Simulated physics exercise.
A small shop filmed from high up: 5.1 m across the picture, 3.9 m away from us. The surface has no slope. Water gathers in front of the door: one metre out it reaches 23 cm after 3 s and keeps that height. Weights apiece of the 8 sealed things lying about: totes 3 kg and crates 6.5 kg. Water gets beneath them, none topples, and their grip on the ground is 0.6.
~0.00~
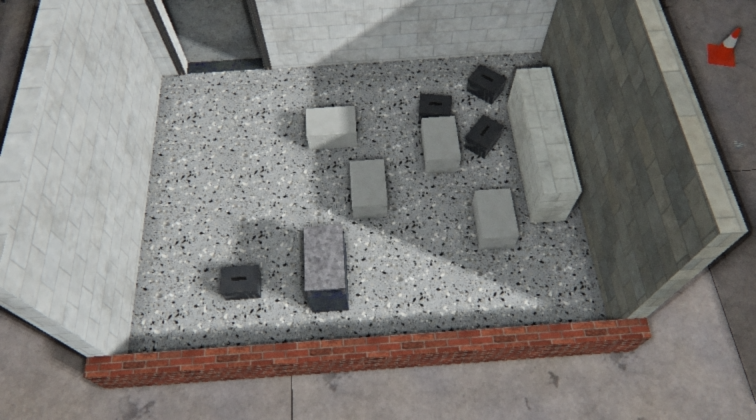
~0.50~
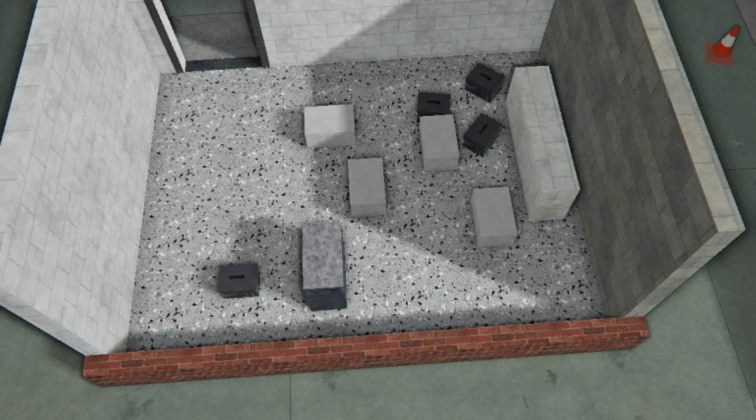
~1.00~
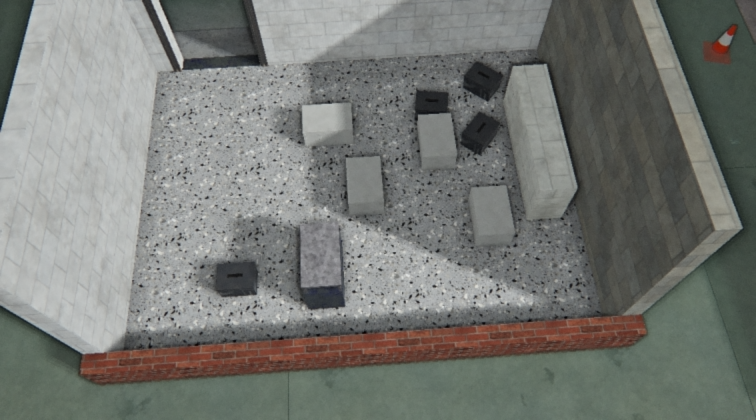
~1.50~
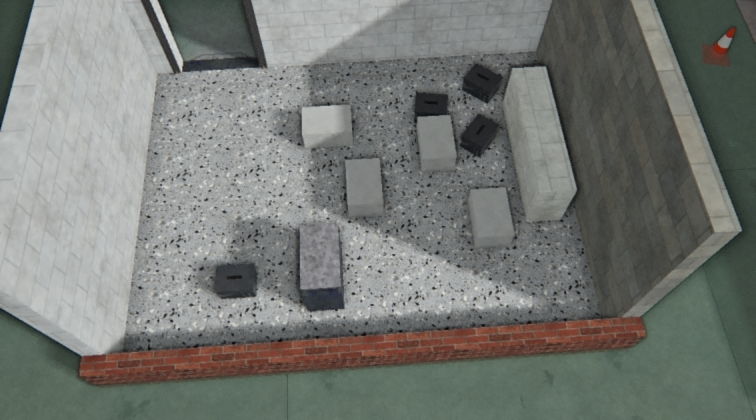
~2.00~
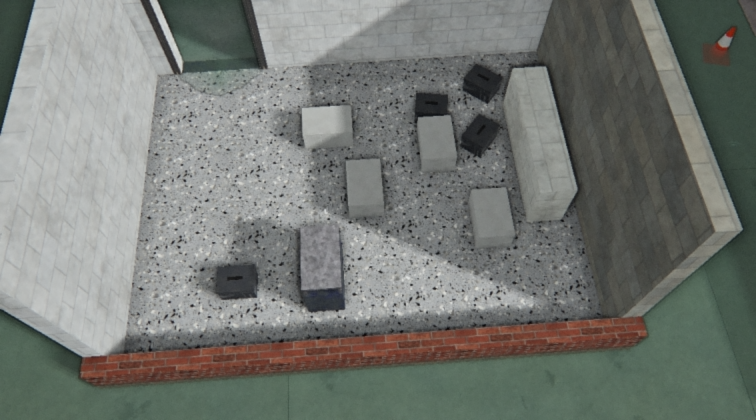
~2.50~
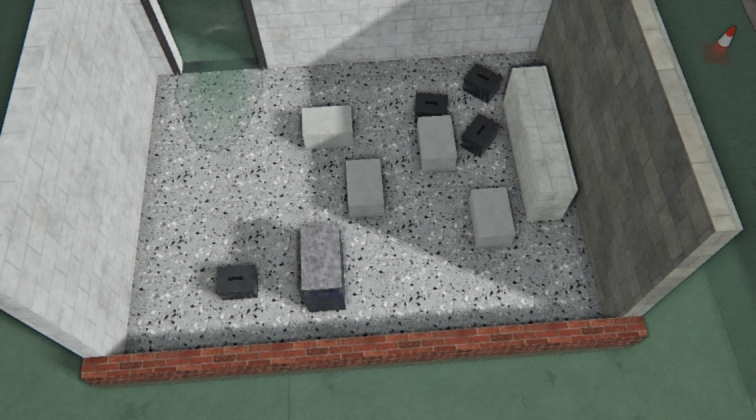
In a small walled shop seen from above, greenish water spread over the ground outside, then crept through the doorway onto the speckled floor, while the pale blocks and dark boxes inside stayed put.
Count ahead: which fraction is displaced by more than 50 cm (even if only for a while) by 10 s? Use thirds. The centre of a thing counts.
Share: Between one and two thirds.
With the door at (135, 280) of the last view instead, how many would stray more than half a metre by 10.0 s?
In that case 6 of them.
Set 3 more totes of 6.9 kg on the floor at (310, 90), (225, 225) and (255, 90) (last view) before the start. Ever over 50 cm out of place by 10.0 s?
In that order: Under, over, over.
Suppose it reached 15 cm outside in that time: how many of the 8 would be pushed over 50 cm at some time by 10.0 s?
In that case 1 of them.
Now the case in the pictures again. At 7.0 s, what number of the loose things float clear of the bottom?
1 of them.
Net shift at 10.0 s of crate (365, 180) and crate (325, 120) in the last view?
In that order: 100 cm, 80 cm.
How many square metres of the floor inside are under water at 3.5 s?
About 4.5 m2.
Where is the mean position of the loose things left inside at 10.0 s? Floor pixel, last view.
Around (465, 167).
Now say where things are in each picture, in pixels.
In the first picture, a tote at (485, 131), on the bottom; a crate at (441, 137), on the bottom; 0.0 m2 under water; 0 of 8 have shifted.
In the second picture, a tote at (483, 129), on the bottom; a crate at (439, 136) rests on the ground; water covers 0.0 m2; 0 of 8 have shifted.
In the third picture, a tote at (481, 128), on the bottom; a crate at (437, 134), on the bottom; 0.0 m2 under water; 0 of 8 have shifted.
In the fourth picture, a tote at (481, 130) rests on the ground; a crate at (437, 136), on the bottom; 0.0 m2 under water; 0 of 8 have shifted.
In the fifth picture, a tote at (481, 130), on the bottom; a crate at (437, 137), on the bottom; water covers 0.3 m2; 0 of 8 have shifted.
In the sixth picture, a tote at (481, 130), on the bottom; a crate at (437, 137) rests on the ground; 1.0 m2 under water; 0 of 8 have shifted.
After 3.5 s 0 of 8 are over 50 cm from their spots; 0 afloat.
After 4.5 s 0 of 8 are over 50 cm from their spots; 0 afloat.
After 7.0 s 2 of 8 are over 50 cm from their spots; 1 afloat.
After 10.0 s 3 of 8 are over 50 cm from their spots, and 3 have been at some point; 3 afloat.
